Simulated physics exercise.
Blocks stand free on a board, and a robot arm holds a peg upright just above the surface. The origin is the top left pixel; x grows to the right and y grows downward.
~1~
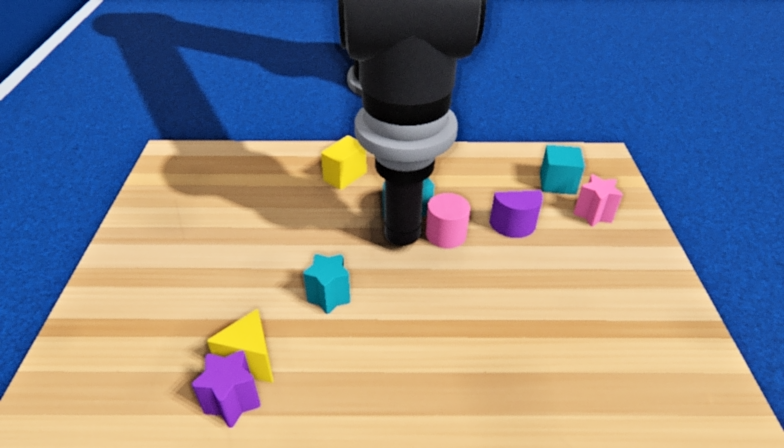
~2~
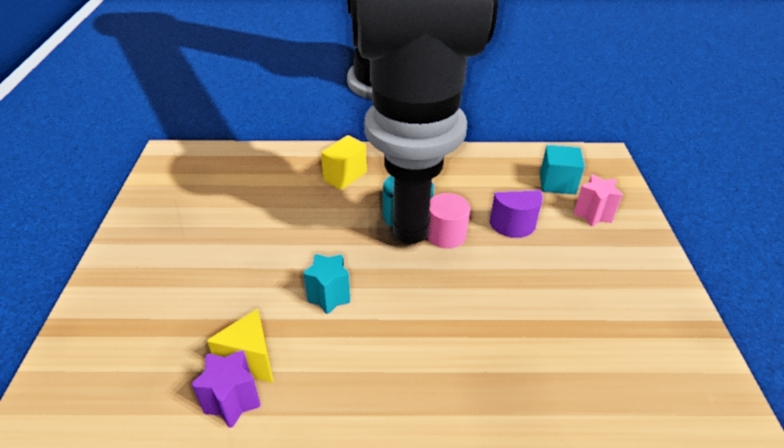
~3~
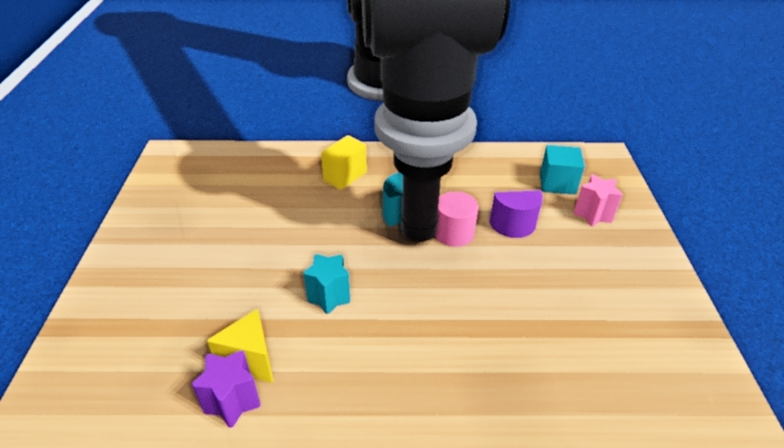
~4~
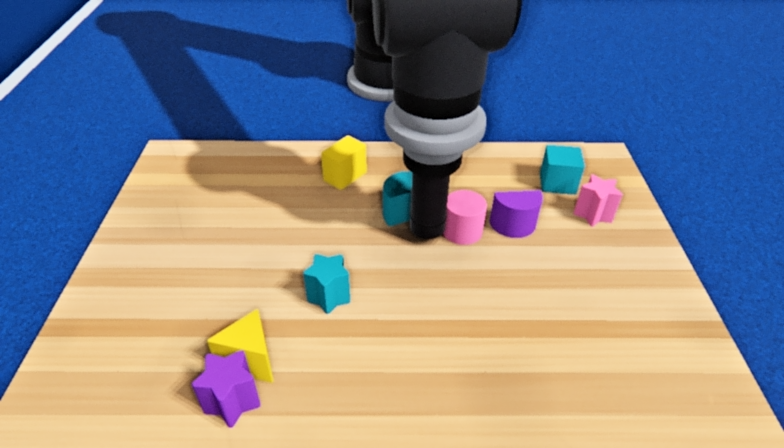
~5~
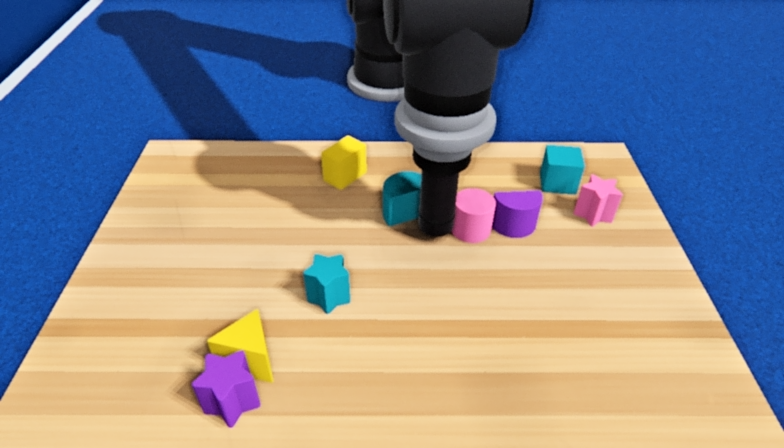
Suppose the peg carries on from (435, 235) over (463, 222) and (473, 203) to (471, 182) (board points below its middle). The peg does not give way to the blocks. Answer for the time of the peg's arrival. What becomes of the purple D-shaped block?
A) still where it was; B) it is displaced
B - it is displaced.
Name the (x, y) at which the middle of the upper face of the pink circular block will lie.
I predict (514, 179).
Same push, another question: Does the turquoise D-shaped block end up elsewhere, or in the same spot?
That block stands still.
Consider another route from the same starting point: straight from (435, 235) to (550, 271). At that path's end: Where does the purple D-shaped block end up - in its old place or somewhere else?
That block slides.
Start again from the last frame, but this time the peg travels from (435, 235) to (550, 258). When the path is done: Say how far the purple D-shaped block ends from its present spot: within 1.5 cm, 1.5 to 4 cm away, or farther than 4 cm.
The shift is from 1.5 to 4 cm.
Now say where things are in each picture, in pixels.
Peg tip (403, 235); block tops, turquoise D-shaped block hidden; pink circular block (449, 206); purple D-shaped block (520, 199), in the first frame.
Peg (411, 233); blocks unchanged, in the second frame.
Peg (419, 231); pink circular block (457, 204), in the third frame.
Peg (427, 229); pink circular block (466, 202), in the fourth frame.
Peg (436, 226); turquoise D-shaped block (406, 183); pink circular block (475, 201); purple D-shaped block (520, 199), in the fifth frame.
On the path given first. One third of the way, peg (464, 214); pink circular block (503, 189); purple D-shaped block (545, 196), turned 40° clockwise.
Two thirds of the way, peg (474, 194); pink circular block (514, 179); purple D-shaped block (551, 195), turned 55° clockwise.
At the end, peg (472, 174); turquoise D-shaped block in place; pink circular block (514, 179); purple D-shaped block (551, 195), turned 55° clockwise.
